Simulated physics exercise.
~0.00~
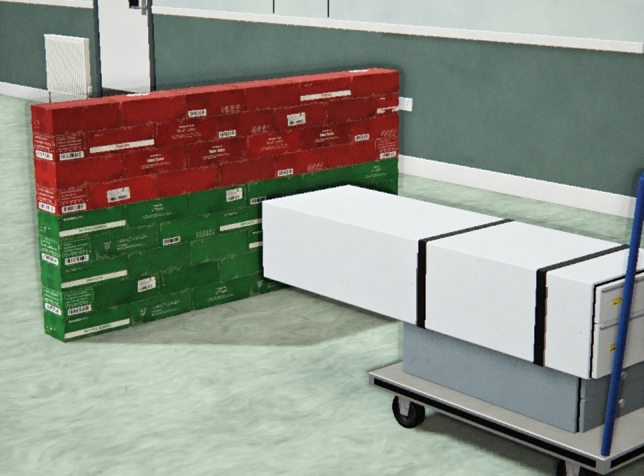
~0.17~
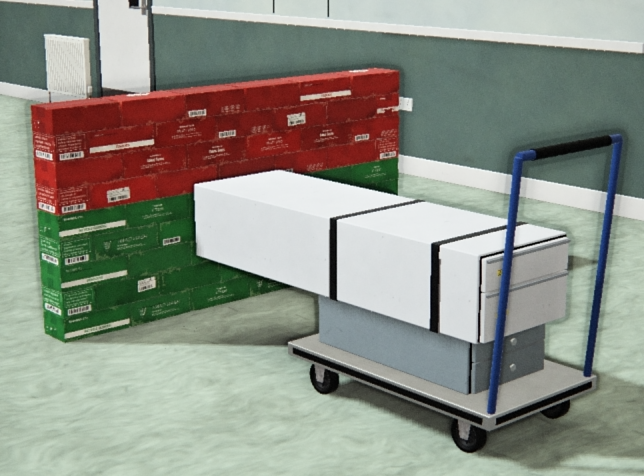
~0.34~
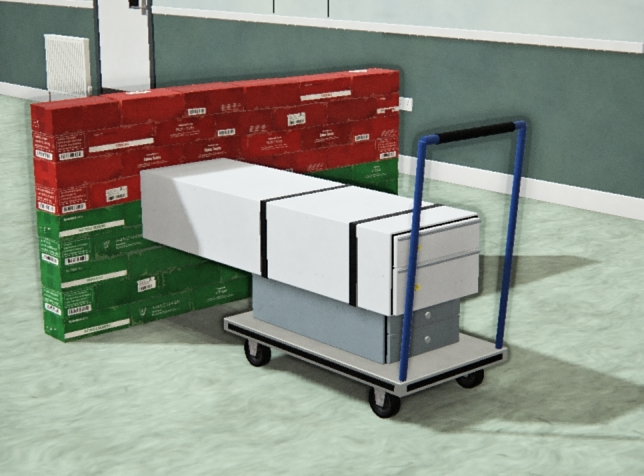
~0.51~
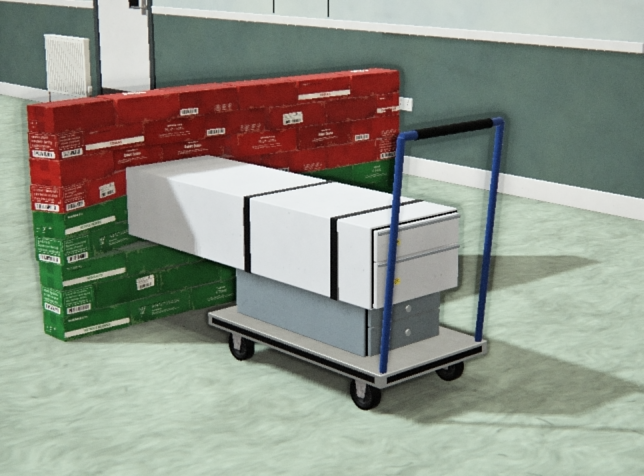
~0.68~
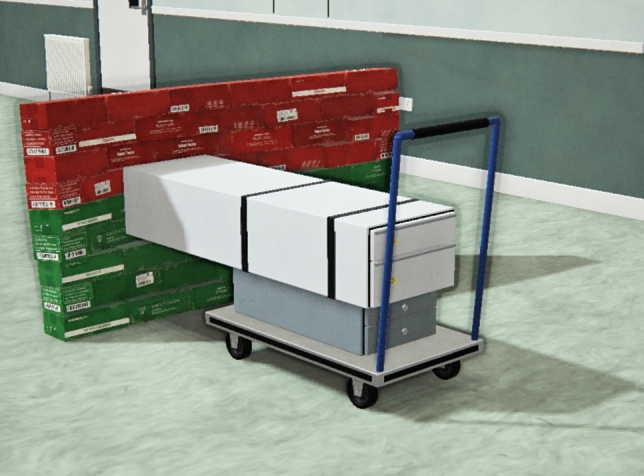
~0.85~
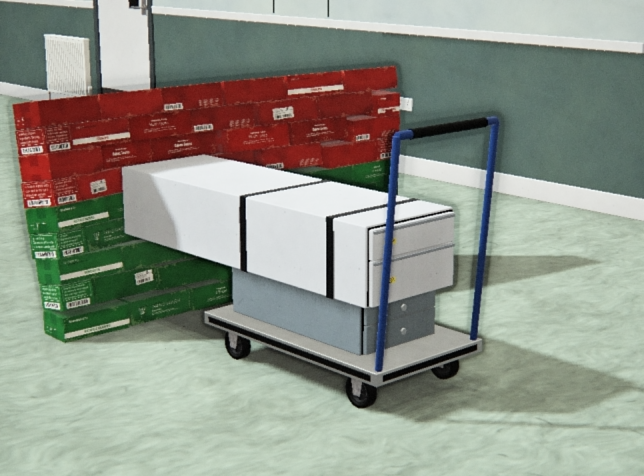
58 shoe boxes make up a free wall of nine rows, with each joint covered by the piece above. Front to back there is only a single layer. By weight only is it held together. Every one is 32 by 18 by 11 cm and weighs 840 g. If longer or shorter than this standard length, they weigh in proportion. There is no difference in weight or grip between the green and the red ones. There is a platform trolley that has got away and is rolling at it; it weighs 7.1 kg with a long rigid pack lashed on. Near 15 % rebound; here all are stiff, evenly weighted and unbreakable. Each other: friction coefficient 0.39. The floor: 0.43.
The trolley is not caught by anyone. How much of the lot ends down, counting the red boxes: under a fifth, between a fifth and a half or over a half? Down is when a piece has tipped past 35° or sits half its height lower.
By the end, beyond one half of them are down.
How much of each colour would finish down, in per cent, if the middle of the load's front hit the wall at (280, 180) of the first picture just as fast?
Result - green: 30 %; red: 80 %.
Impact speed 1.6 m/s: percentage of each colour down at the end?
In that case green 0, red 0 per cent.
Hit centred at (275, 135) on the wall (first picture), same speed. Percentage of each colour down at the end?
Per cent down - green: 0, red: 50.
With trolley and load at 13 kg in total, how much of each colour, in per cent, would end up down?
Green 30, red 80 %.
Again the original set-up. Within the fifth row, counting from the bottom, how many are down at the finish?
From that row, 4 end down.
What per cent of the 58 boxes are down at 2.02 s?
55 per cent.
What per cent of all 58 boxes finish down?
About 60 per cent.
By 1.24 s, load 15 cm past the wall's line, still rolling; 3 of the 26 red boxes down (3 of 58 in all colours); top red box tilted 22°, 40 mm lower; top green box tilted 22°.
By 1.56 s, load 20 cm past the wall's line, still rolling; 22 of the 26 red boxes down (30 of 58 in all colours); top red box tilted 46°, 36 cm lower; top green box tilted 67°, 25 cm lower.
By 2.02 s, load 25 cm past the wall's line, still rolling; 22 of the 26 red boxes down (32 of 58 in all colours); top red box tilted 9°, 84 cm lower; top green box on its side.
When it is over (3.2 s), load 26 cm past the wall's line, stopped; 22 of the 26 red boxes down (35 of 58 in all colours); top red box 88 cm lower; top green box on its side. That is 85 per cent. In pixels of the last frame, middles, top green box near (23, 284).
